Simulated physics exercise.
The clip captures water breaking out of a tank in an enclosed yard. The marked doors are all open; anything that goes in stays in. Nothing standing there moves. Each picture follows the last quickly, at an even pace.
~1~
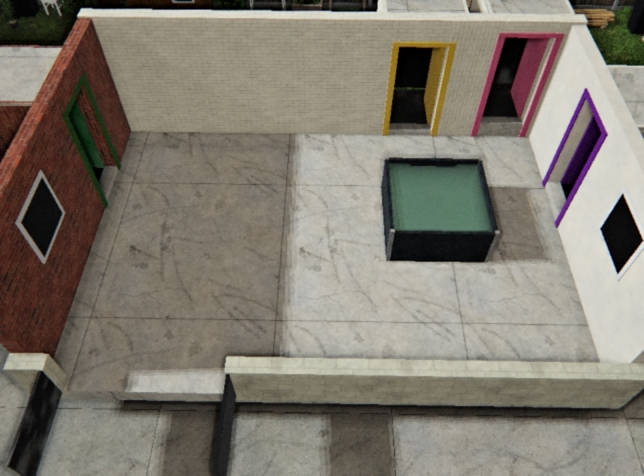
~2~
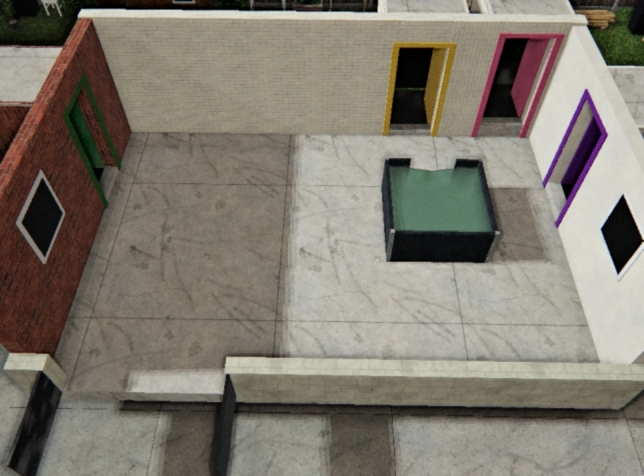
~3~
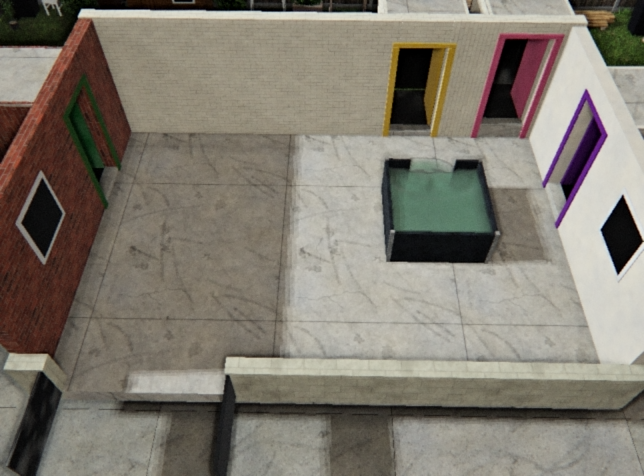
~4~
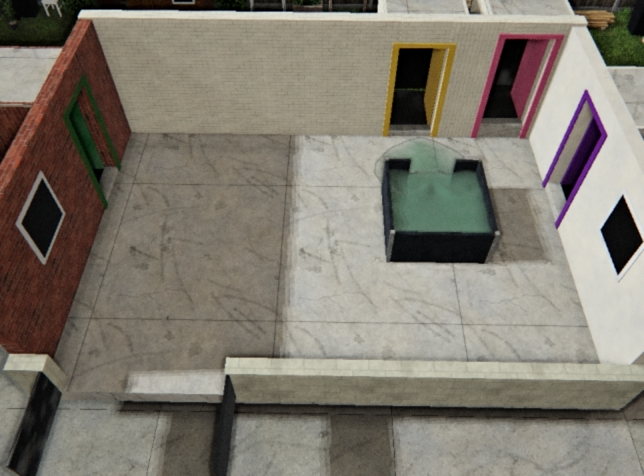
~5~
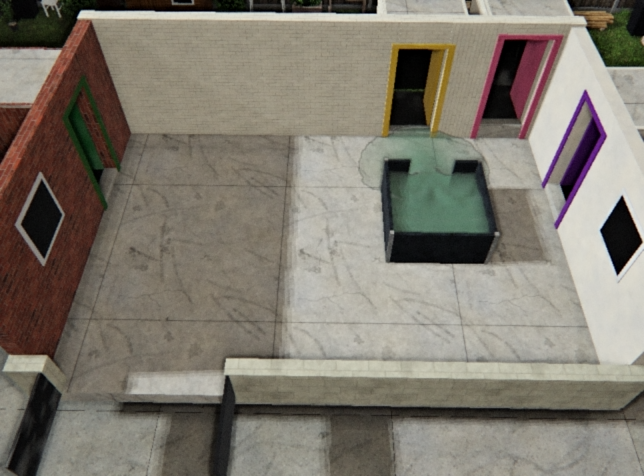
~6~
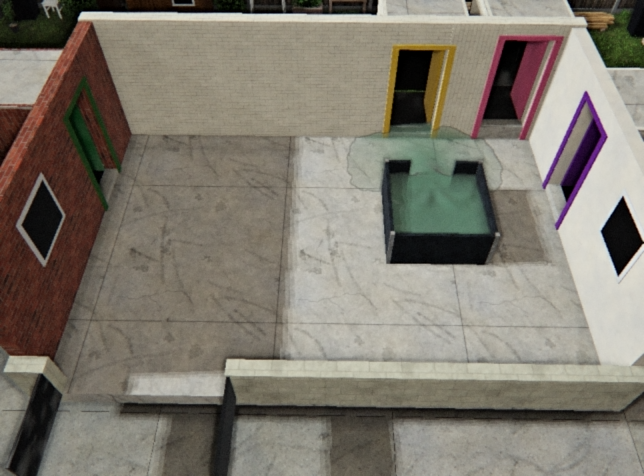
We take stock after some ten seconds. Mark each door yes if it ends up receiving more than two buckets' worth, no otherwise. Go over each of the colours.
Purple door - no, pink door - no, yellow door - yes, green door - no.
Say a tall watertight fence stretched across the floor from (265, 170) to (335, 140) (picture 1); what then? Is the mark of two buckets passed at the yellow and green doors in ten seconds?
Yellow door: Tops the limit; green door: Stays within the limit.
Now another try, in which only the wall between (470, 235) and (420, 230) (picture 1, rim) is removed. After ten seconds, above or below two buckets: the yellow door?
Here's my take: The yellow door comes in lower.
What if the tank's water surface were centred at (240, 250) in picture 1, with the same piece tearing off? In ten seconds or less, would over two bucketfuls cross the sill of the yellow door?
As far as I can tell, the yellow door stays within limits.
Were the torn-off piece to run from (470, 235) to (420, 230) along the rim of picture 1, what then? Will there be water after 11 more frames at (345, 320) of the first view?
Verdict: Covered.
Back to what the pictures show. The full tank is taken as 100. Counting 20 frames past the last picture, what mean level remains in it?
I'd put it near 36 per cent.
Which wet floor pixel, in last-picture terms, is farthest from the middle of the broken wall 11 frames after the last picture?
I'd point to (200, 138).
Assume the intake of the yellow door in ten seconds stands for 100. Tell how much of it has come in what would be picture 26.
Result: 85 % of the ten-second total.
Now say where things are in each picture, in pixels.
The first picture shows still water in the water tank at (438, 197).
In the second picture, the front is at a hidden place, out from the gap on the water tank's far side.
In the third picture, the front is at a hidden place, out from the gap on the water tank's far side.
In the fourth picture, water pours out on the water tank's far side and has run to (425, 141).
In the fifth picture, the front is at (458, 138), out from the gap on the water tank's far side.
In the sixth picture, water pours out on the water tank's far side and has run to (478, 139).
A moment on, water covers 10 % of the floor; the purple door not reached, the pink door wet at the sill, nothing in, the yellow door far over two buckets in, the green door not reached.
Next, water covers 20 % of the floor; the purple door wet at the sill, nothing in, the pink door wet at the sill, nothing in, the yellow door far over two buckets in, the green door not reached.
Then, water covers 40 % of the floor; the purple door wet at the sill, nothing in, the pink door wet at the sill, nothing in, the yellow door far over two buckets in, the green door not reached.
Later, water covers 60 % of the floor; the purple door wet at the sill, nothing in, the pink door wet at the sill, nothing in, the yellow door far over two buckets in, the green door wet at the sill, nothing in.
In the end, water covers 90 % of the floor; the purple door wet at the sill, nothing in, the pink door wet at the sill, nothing in, the yellow door far over two buckets in, the green door wet at the sill, nothing in.
